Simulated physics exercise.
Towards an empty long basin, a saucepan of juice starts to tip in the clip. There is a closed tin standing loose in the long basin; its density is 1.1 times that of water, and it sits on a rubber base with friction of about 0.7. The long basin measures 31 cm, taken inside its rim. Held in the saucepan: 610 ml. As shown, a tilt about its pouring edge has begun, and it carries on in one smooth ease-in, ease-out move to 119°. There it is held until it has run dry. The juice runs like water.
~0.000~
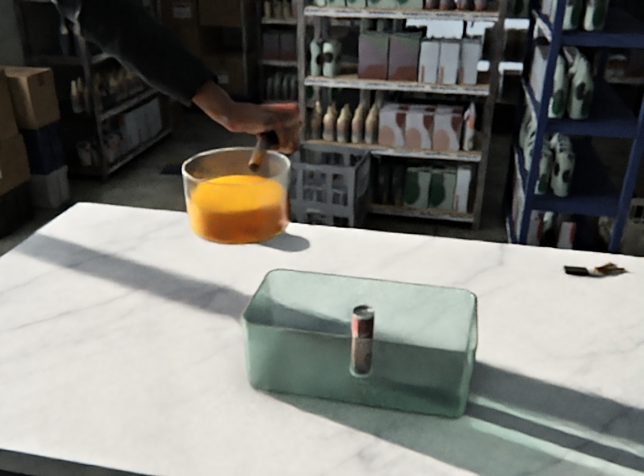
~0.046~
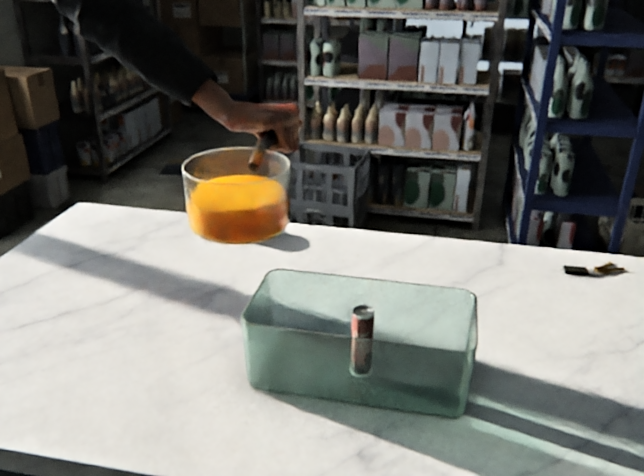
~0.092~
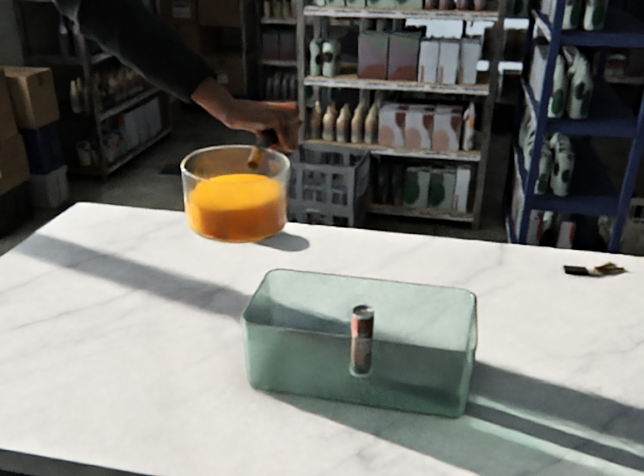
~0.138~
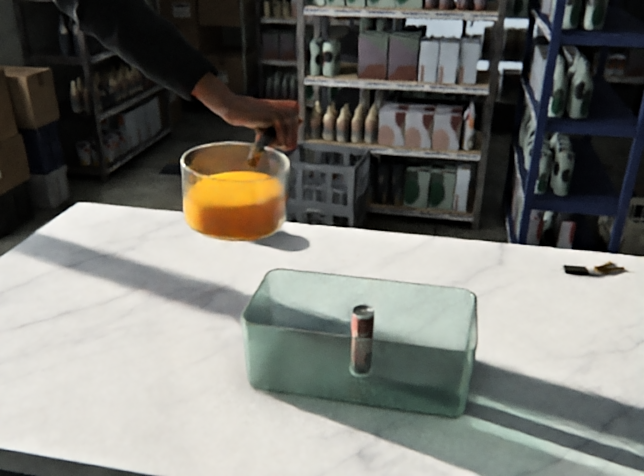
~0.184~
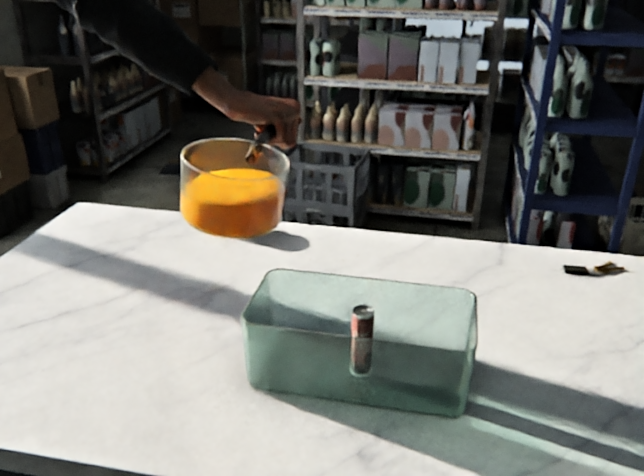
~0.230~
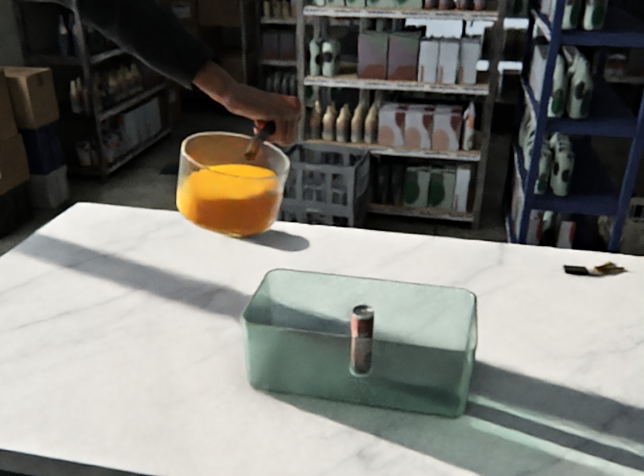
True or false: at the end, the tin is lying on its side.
False.
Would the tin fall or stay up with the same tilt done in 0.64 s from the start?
Then it holds its balance.
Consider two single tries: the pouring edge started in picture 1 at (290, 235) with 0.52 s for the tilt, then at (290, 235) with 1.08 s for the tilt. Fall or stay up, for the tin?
Try 1: Tipped over; try 2: Tipped over.
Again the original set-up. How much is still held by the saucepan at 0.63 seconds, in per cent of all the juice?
74 %.
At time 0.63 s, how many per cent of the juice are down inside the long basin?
0 %, roughly.
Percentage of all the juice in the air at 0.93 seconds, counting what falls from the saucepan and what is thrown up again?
Close to 32 per cent.
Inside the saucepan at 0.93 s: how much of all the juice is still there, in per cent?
Around 10 in a hundred is still there.
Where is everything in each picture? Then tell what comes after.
Tilt 0°; pouring edge (288, 171); surface from (194, 188) to (288, 196); the long basin's rim runs from (255, 295) to (476, 321); the tin's top is at (364, 314), in the first picture.
Tilt 1°; pouring edge (288, 171); surface from (193, 188) to (288, 195), in the second picture.
Tilt 2°; pouring edge (288, 171); surface from (193, 187) to (287, 193), in the third picture.
Tilt 5°; pouring edge (288, 171); surface from (191, 185) to (285, 190), in the fourth picture.
Tilt 8°; pouring edge (288, 171); surface from (189, 181) to (284, 187), in the fifth picture.
Tilt 13°; pouring edge (287, 171); surface from (186, 176) to (283, 185), in the sixth picture.
After 0.63 s the tilt is 76° and 75 per cent is still to pour; the tin stands where it began.
After 0.93 s the tilt is 114° and 10 per cent is still to pour; the tin stands where it began.
After 1.24 s the tilt is 119° and 0 per cent is still to pour; the tin stands where it began.
After 1.58 s the tilt is 119° and 0 per cent is still to pour; the tin stands where it began.
In the end the tin stands where it began.
